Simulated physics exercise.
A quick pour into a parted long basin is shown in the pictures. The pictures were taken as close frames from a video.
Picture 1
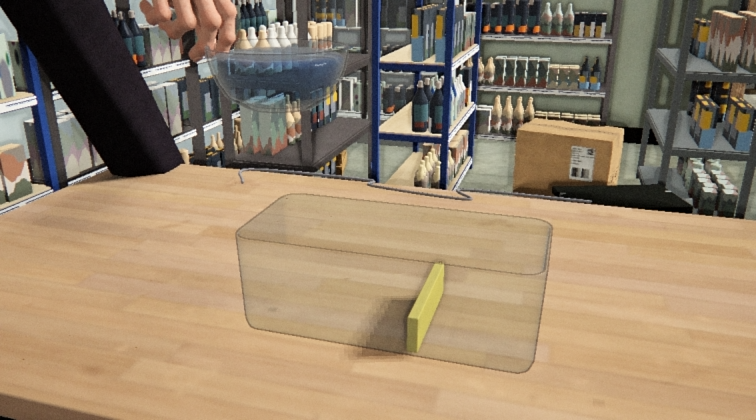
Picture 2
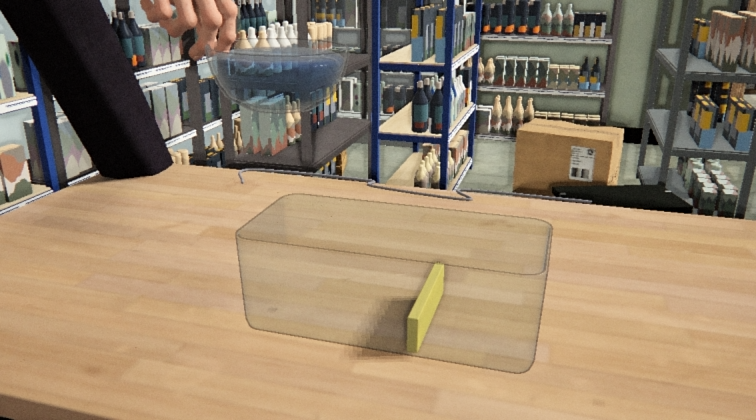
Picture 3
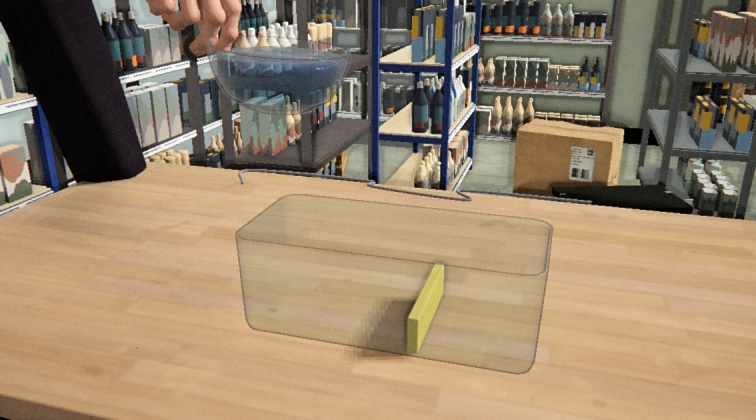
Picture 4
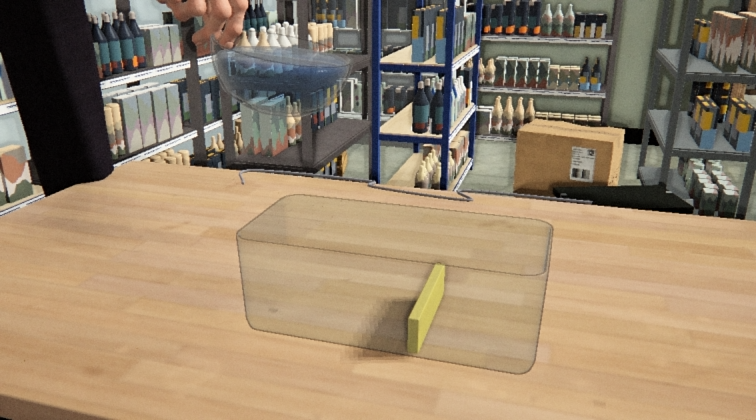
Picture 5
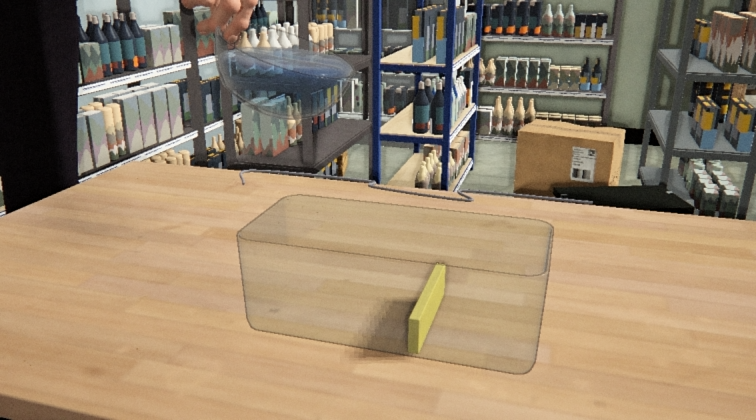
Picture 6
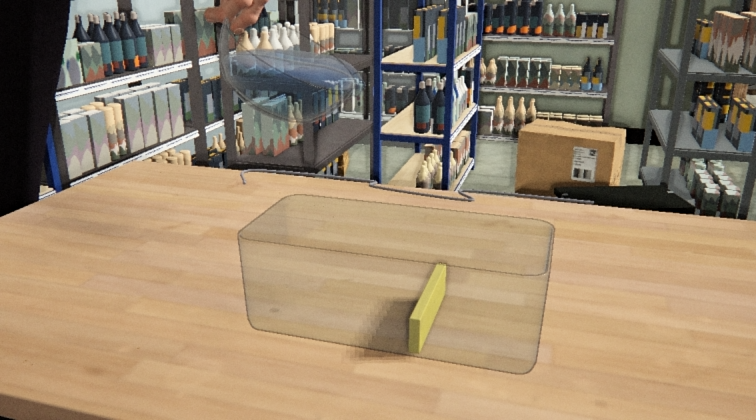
The clip opens on a hand holding a clear bowl of bluish liquid behind a long transparent basin parted by a yellow wall on a wooden table. The bowl stays nearly level at first, then the hand tilts it steadily further to the right as the dark-sleeved arm shifts at the left.
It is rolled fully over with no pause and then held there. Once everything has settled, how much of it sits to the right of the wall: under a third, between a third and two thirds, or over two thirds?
Under a third.
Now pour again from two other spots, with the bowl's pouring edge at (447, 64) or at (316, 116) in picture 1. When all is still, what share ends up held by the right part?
Roughly 80 per cent, then roughly 10 per cent.
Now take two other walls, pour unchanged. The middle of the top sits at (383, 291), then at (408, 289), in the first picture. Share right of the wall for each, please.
Try 1: Some 70 %; try 2: 40 %.
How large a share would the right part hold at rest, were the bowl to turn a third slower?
It comes to near 15 per cent.
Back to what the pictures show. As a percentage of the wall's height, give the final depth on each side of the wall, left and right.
About 50 on the left and about 10 on the right.
A moment on, the bowl is tipped on its side and 17 per cent is still to pour, 32 is left of the wall and 3 right of it.
Next, the bowl is tipped on its side and 1 per cent is still to pour, 85 is left of the wall and 7 right of it.
Then the bowl is tipped on its side and 0 per cent is still to pour, 87 is left of the wall and 9 right of it.
Later the bowl is tipped on its side and 0 per cent is still to pour, 87 is left of the wall and 10 right of it.
Finally, 87 per cent lies left of the wall, 10 right of it and 3 outside.
